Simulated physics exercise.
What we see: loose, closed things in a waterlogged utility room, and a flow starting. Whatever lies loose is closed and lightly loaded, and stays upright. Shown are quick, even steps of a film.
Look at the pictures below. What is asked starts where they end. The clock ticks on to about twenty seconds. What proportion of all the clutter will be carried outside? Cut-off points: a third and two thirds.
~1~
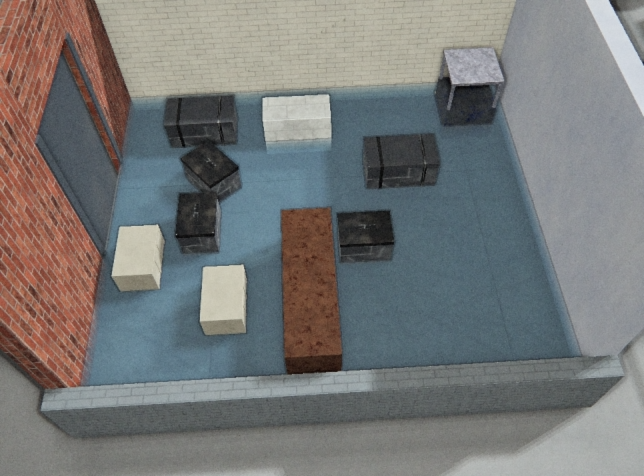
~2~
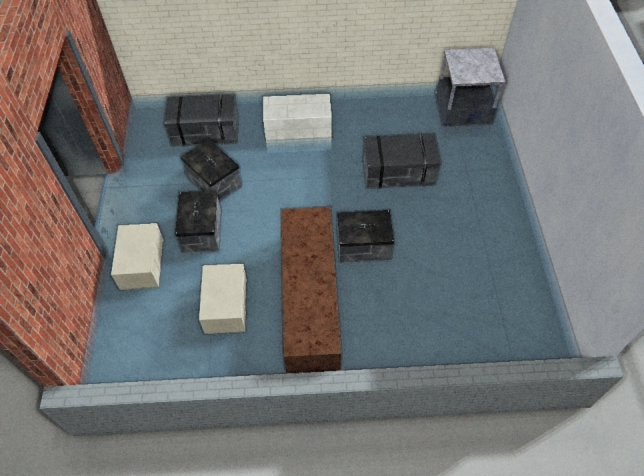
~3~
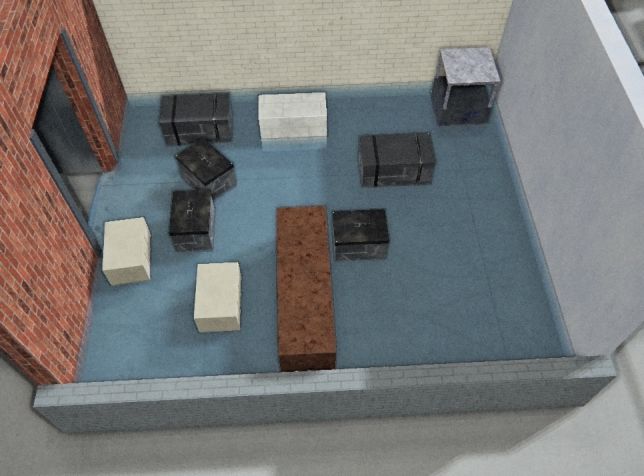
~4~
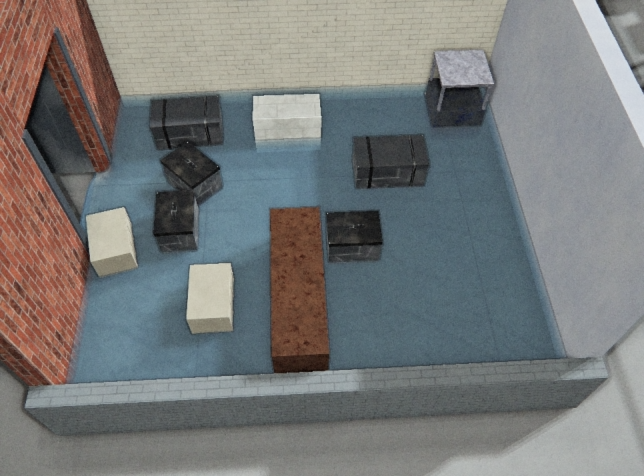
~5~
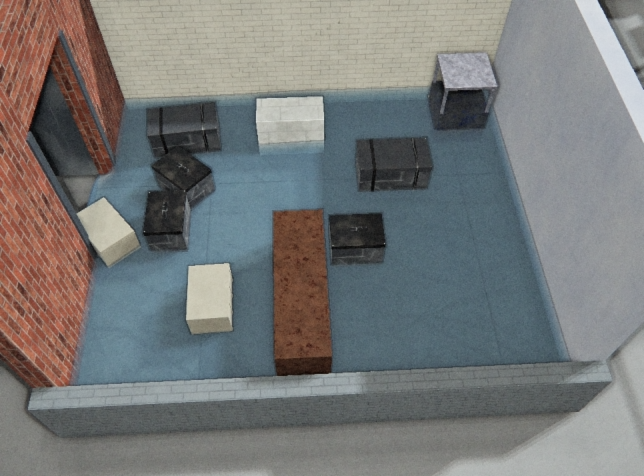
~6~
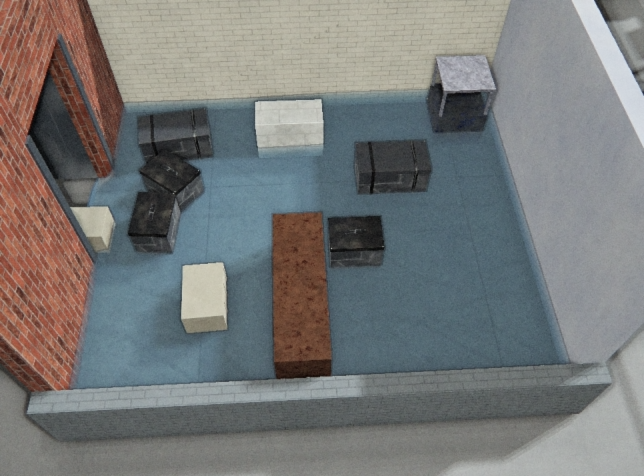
At least two thirds.
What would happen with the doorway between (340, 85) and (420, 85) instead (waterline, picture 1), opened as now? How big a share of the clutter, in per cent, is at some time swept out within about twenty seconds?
My figure is 40 in a hundred.
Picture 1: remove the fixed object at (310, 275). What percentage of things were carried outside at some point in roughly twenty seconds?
About 90%.
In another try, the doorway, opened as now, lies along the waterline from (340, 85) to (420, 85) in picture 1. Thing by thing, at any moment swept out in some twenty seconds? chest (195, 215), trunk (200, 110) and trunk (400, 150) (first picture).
Object one: Remains; object two: Remains; object three: Leaves.
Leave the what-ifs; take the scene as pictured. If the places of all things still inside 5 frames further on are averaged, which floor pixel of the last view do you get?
The average lands at about (262, 224).
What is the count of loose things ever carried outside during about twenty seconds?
Exactly 6.
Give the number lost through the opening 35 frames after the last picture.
I get 5.
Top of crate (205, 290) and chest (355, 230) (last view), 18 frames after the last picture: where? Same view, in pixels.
(163, 285) and (175, 231), give or take.
A moment on, 3 of 7 are out; 4 afloat.
Next, 4 of 7 are out; 3 afloat.
Later, 5 of 7 are out; 2 afloat.
In the end, 6 of 7 are out; 1 afloat.
